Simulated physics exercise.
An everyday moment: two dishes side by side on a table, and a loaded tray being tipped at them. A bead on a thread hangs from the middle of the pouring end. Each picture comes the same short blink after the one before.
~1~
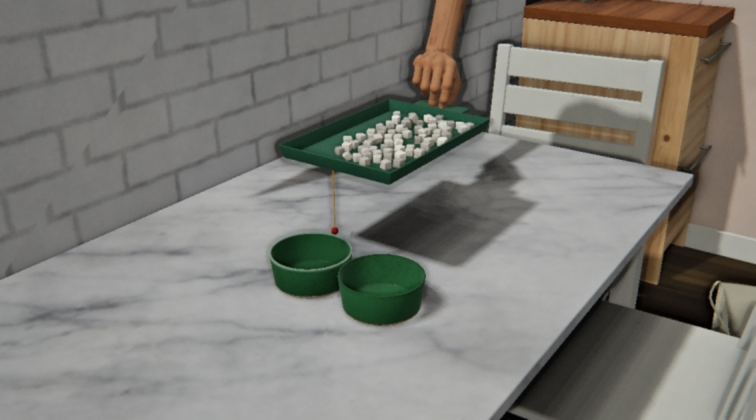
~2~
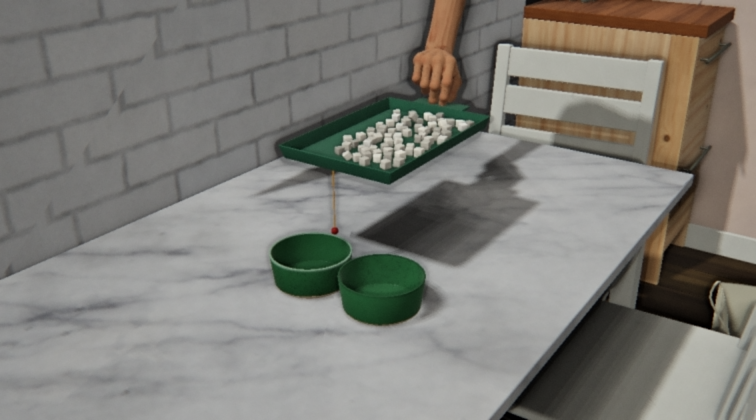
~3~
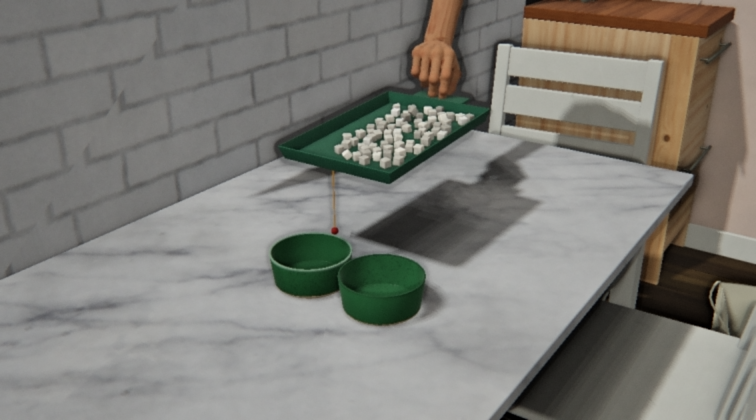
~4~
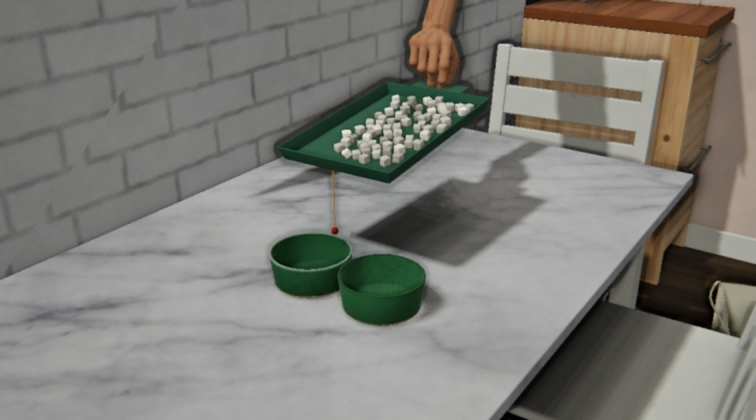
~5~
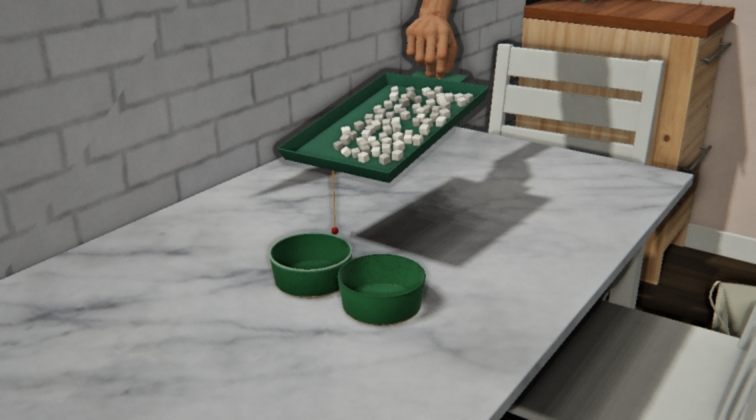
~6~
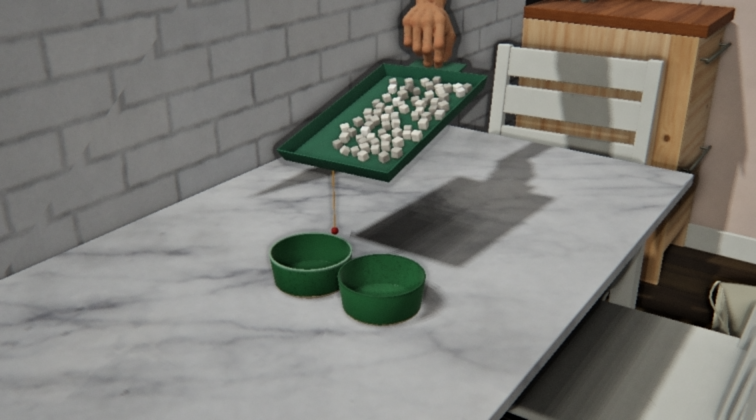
Above a marble table with two green dishes, a hand slowly tilts a tray of white cubes.
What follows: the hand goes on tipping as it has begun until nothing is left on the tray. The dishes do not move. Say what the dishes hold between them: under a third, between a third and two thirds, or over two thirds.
Caught overall: From one third to two thirds.
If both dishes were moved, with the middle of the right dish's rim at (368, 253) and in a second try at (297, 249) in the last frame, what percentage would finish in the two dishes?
Roughly 50 per cent, and 80 per cent.
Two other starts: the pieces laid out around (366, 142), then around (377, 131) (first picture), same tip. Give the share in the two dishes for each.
First some 40, then 60 per cent.
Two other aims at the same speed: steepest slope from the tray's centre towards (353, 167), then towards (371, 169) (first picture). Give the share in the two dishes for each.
Roughly 70 per cent, and 80 per cent.
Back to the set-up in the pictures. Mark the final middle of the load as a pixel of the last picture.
Close to (293, 272).
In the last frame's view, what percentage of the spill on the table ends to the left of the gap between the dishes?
It comes to 100 per cent or so.
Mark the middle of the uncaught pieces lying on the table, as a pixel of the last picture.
Near (231, 271).
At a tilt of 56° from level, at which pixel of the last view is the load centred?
At about (331, 143).
Shortly afterwards, tray tipped steeply; the whole lot on the tray.
Next, tray tipped right over; the bulk on the tray; a little in the left dish; a little outside both; only a few in the air.
Some moments later, tray tipped past a quarter turn; a little in the right dish; near half in the left dish; near half outside both.
In the end, tray tipped past a quarter turn; a little in the right dish; near half in the left dish; near half outside both.
